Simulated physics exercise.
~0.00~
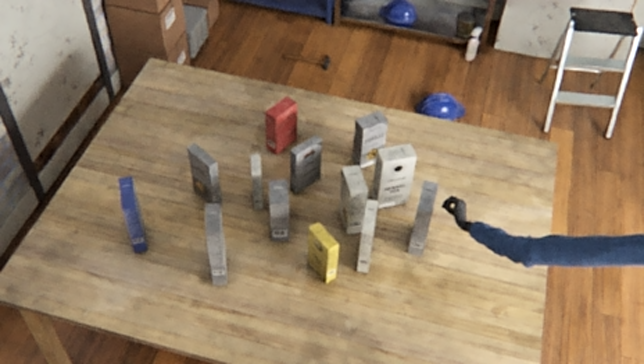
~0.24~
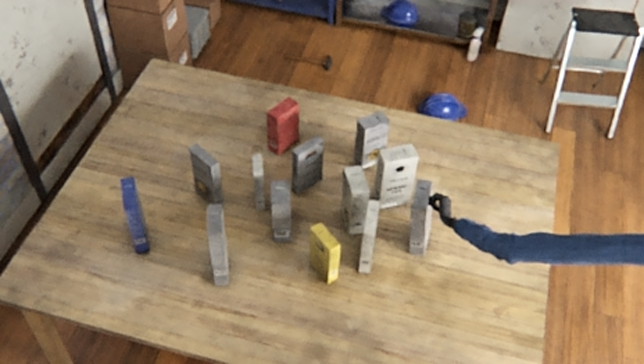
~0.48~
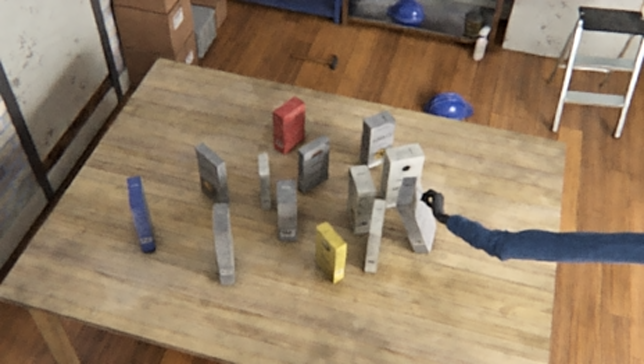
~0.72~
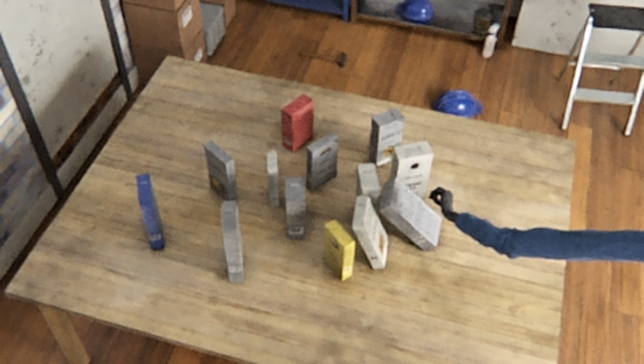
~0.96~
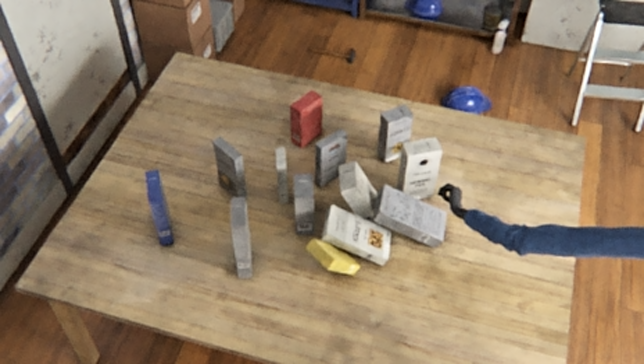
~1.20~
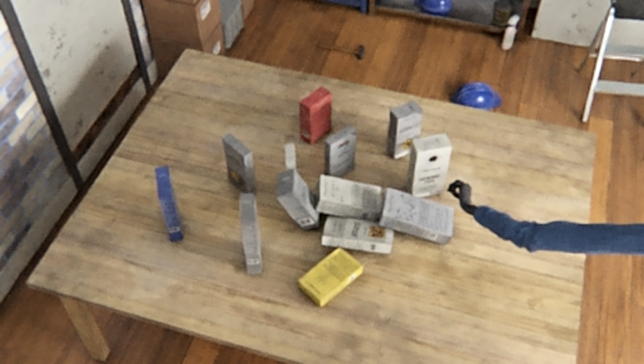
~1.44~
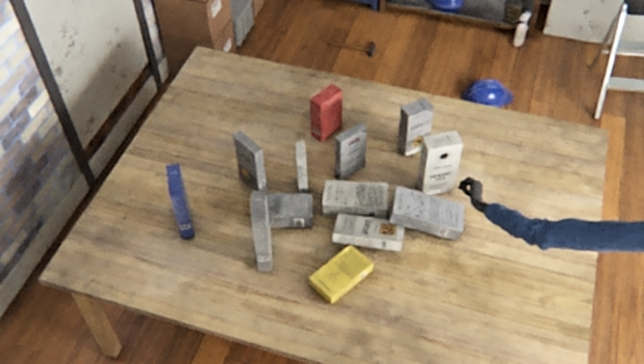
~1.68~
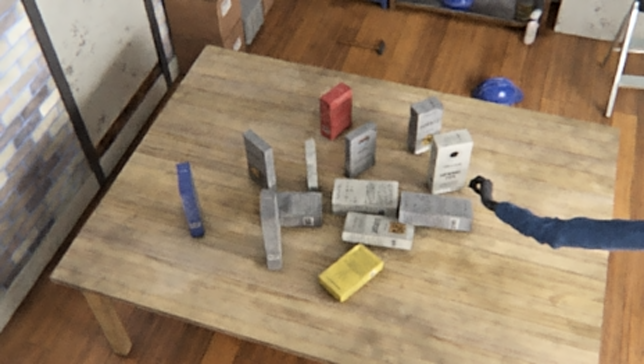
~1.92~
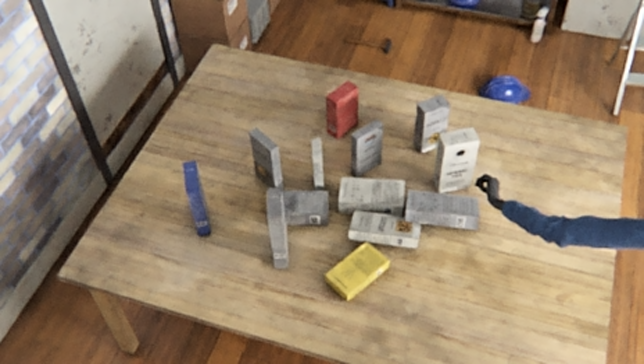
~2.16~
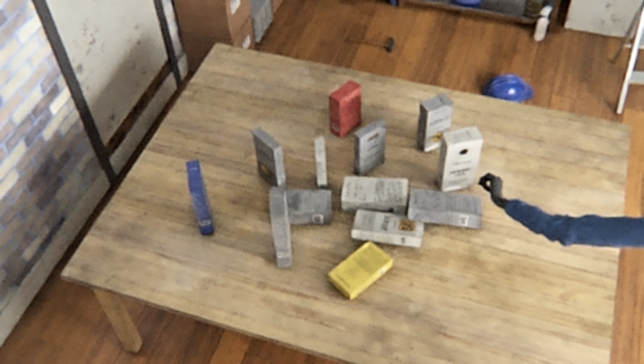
A hand tips a grey box, toppling several others including the yellow; the blue stays upright.
